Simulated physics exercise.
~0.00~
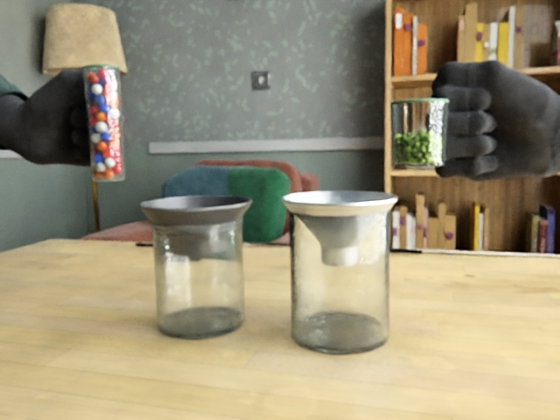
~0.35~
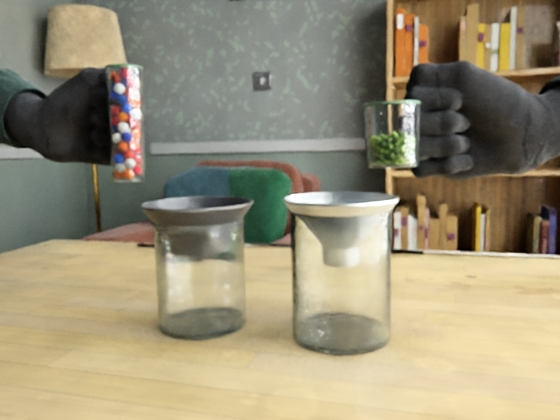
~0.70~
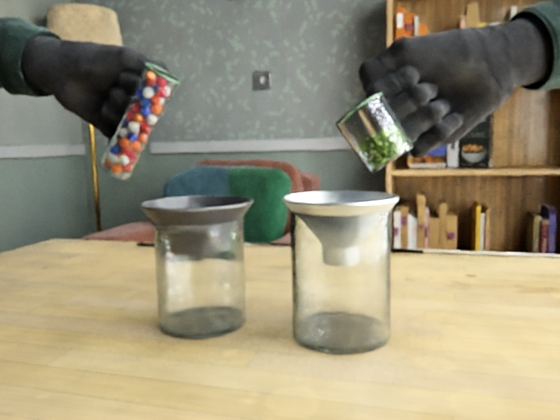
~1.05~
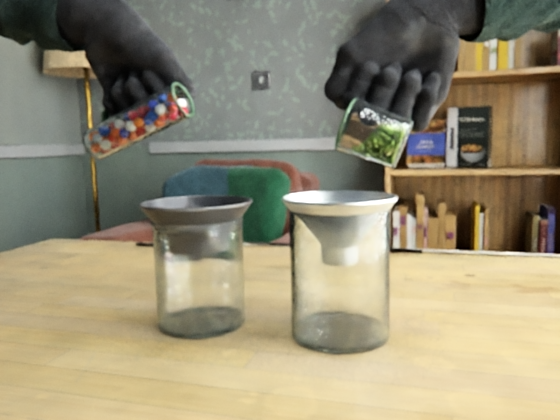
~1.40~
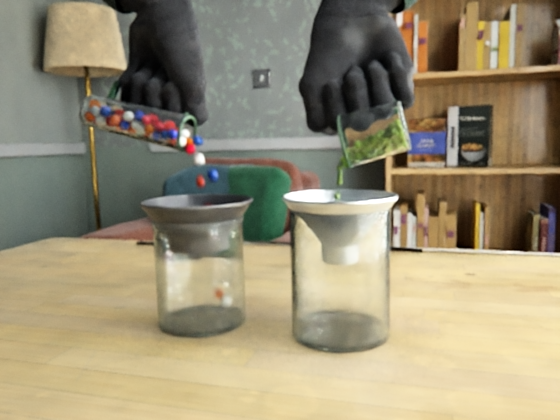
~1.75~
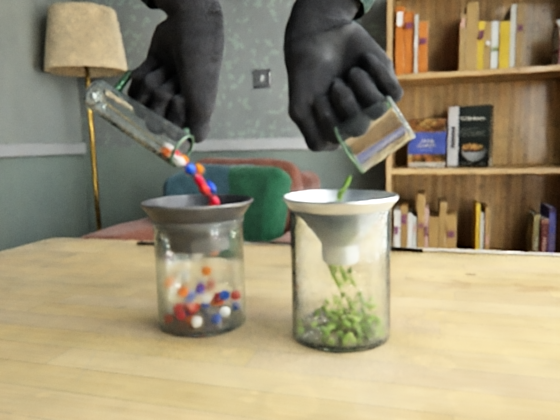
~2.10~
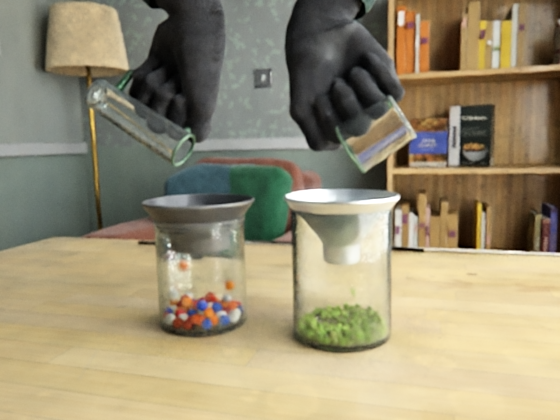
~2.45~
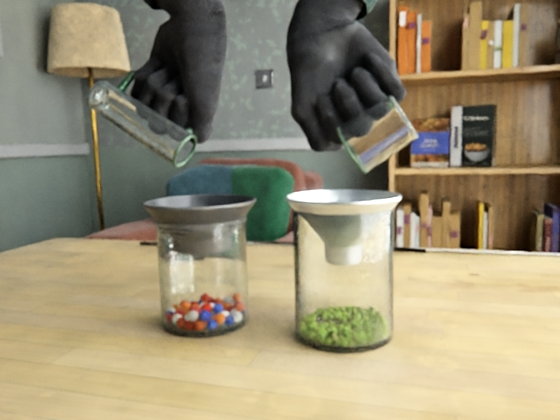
Two dark-gloved hands tip colorful beads and green bits through funnels into glass jars.
